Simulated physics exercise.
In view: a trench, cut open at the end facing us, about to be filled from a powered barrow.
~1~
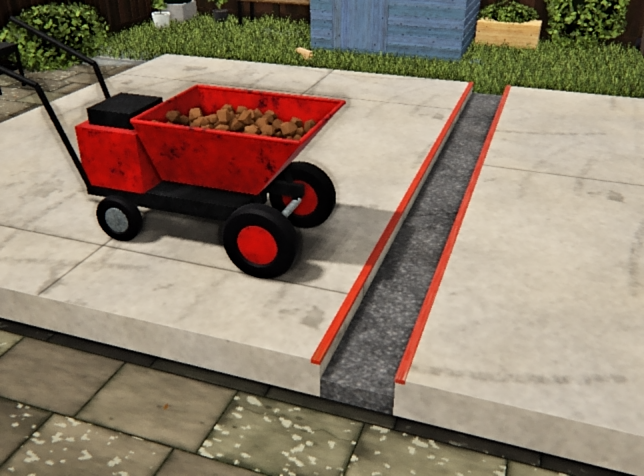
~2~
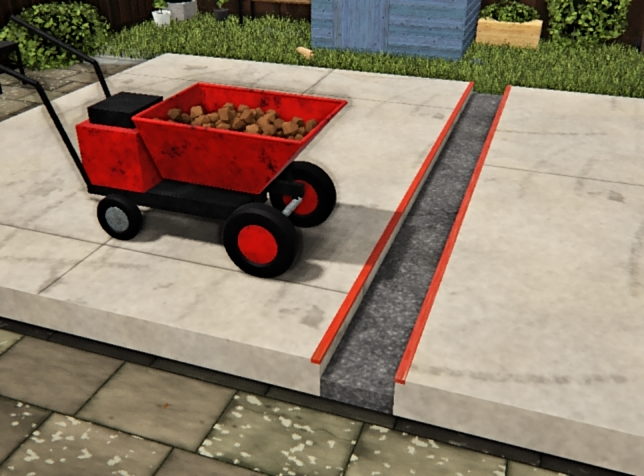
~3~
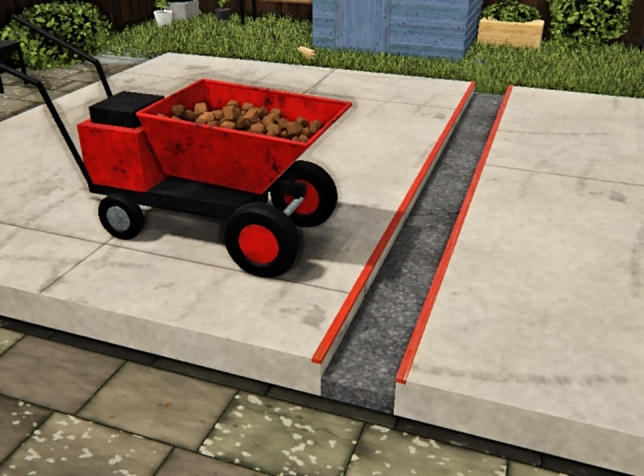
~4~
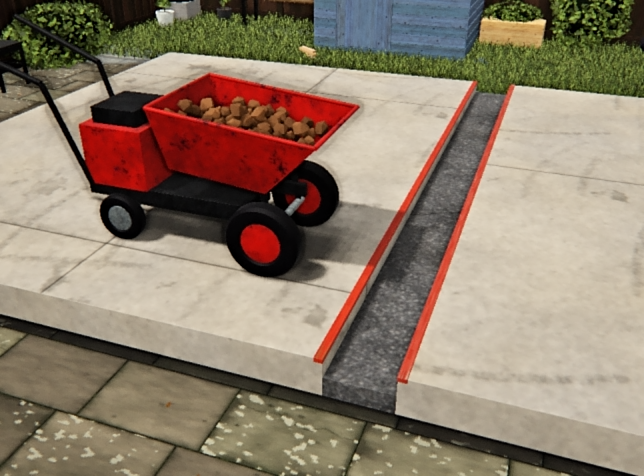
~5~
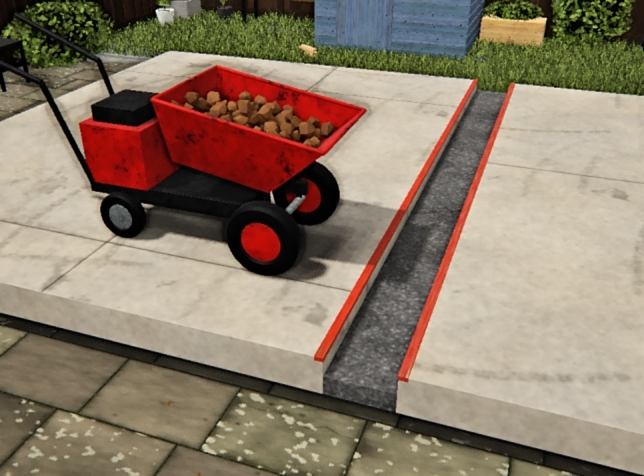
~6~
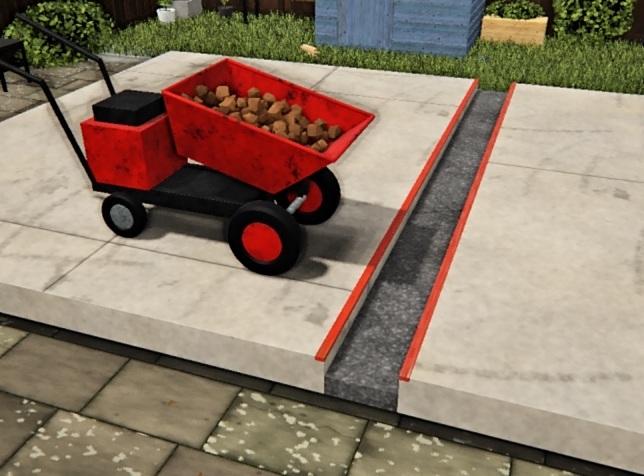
The red skip of a small barrow gradually tilts toward a narrow trench, carrying brown clods.
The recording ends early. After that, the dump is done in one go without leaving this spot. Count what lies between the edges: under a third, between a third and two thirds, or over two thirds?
My guess is the trench keeps one to two thirds of it.
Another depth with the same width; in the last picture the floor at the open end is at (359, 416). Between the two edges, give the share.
Around 90 percent.
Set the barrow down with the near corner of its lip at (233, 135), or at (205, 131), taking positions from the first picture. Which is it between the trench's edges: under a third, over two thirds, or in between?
Note - position 1: One to two thirds; position 2: Under a third.
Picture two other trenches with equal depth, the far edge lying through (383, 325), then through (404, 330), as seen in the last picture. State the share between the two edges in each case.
The first case gives around 10 percent, and the second around 40 percent.
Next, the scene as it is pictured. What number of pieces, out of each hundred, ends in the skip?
Around 20 %.
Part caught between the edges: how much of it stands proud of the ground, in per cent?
My best guess is some 35 per cent.
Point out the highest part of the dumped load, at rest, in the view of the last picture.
Near (424, 251).
Soon, skip tipped steeply; all in the skip.
A while on, skip tipped right over; most in the skip; a small part in or heaped over the trench; a stray few beyond it; a stray few falling.
Towards the end, skip tipped right over; about a third in the skip; about half in or heaped over the trench; about a quarter beyond it.
Finally, skip tipped right over; about a quarter in the skip; about half in or heaped over the trench; about a quarter beyond it.
